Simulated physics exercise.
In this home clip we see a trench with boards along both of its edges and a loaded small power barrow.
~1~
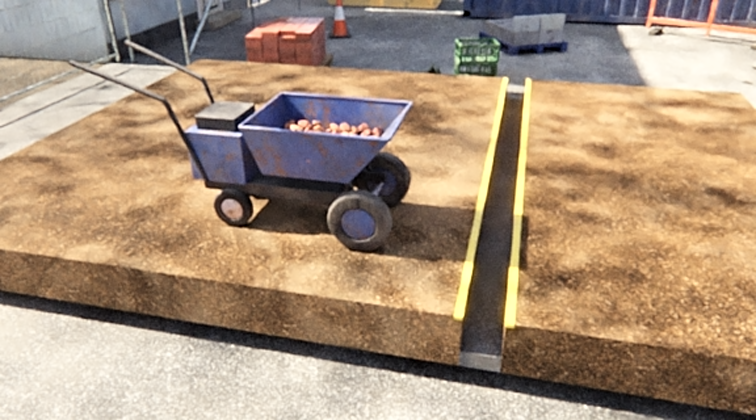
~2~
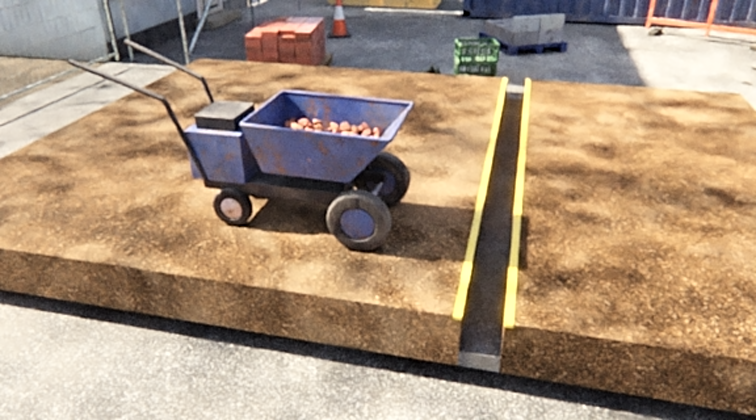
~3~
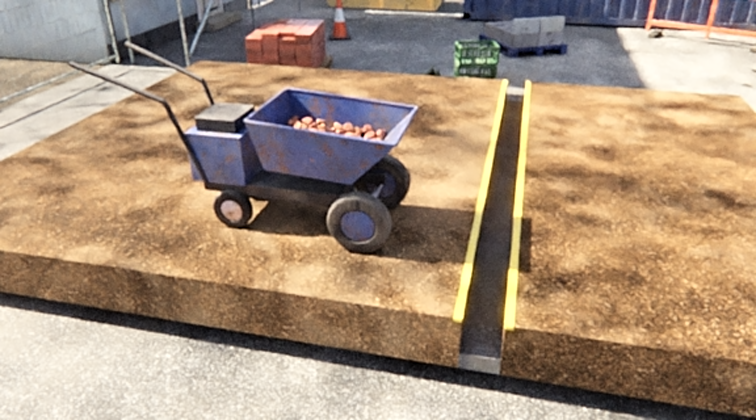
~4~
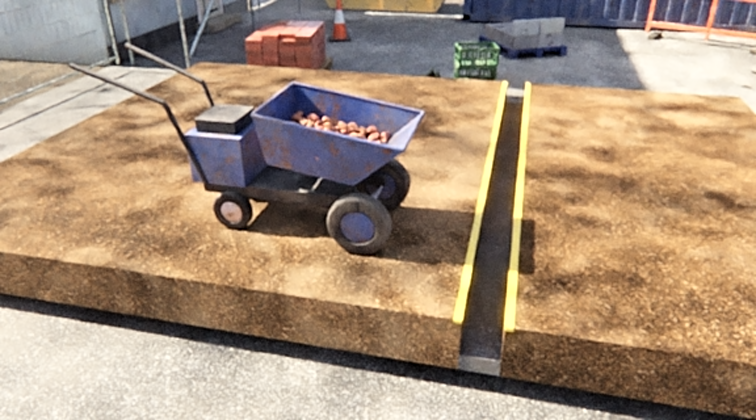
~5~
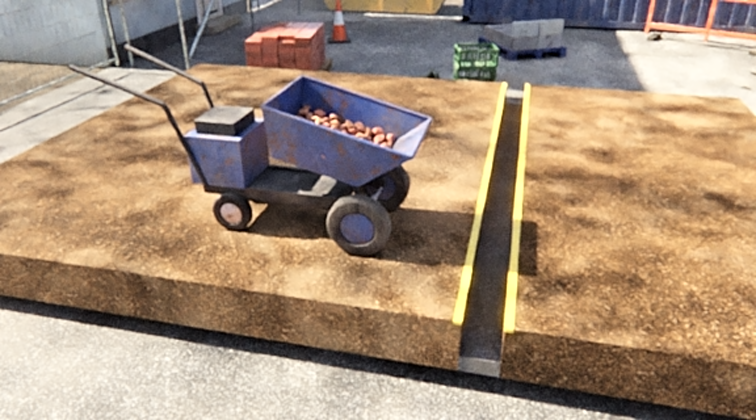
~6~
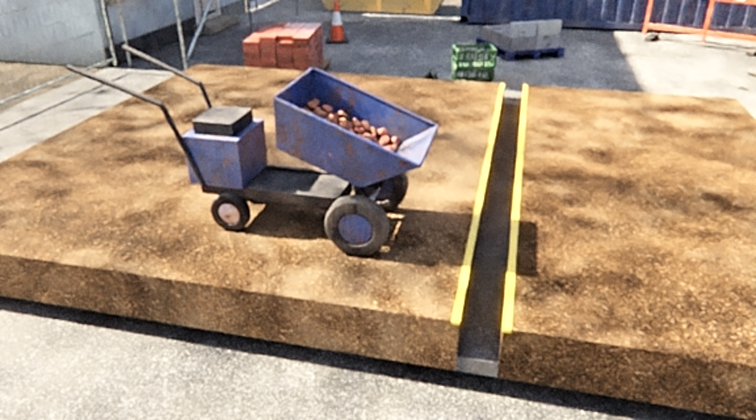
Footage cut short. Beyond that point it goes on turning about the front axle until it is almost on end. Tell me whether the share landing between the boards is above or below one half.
That share is above one half.
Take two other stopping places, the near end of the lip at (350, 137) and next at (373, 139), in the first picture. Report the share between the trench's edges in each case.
First spot: About 20 percent; second spot: About 50 percent.
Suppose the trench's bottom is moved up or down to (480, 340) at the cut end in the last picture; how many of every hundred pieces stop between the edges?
About 60 percent.
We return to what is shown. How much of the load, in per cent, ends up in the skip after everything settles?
5 per cent or so.
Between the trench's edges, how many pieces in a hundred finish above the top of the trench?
Estimate: Around 5 %.
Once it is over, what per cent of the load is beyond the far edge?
I'd put it at some 0 per cent of the load.
Soon after the last picture, skip tipped steeply; all in the skip.
A little later, skip tipped right over; most in the skip; a small part short of the trench; a small part in or heaped over the trench.
Later still, skip tipped right over; a small part in the skip; a small part short of the trench; about two thirds in or heaped over the trench; a stray few beyond it.
By the end, skip tipped right over; a stray few in the skip; a small part short of the trench; most in or heaped over the trench; a stray few beyond it.
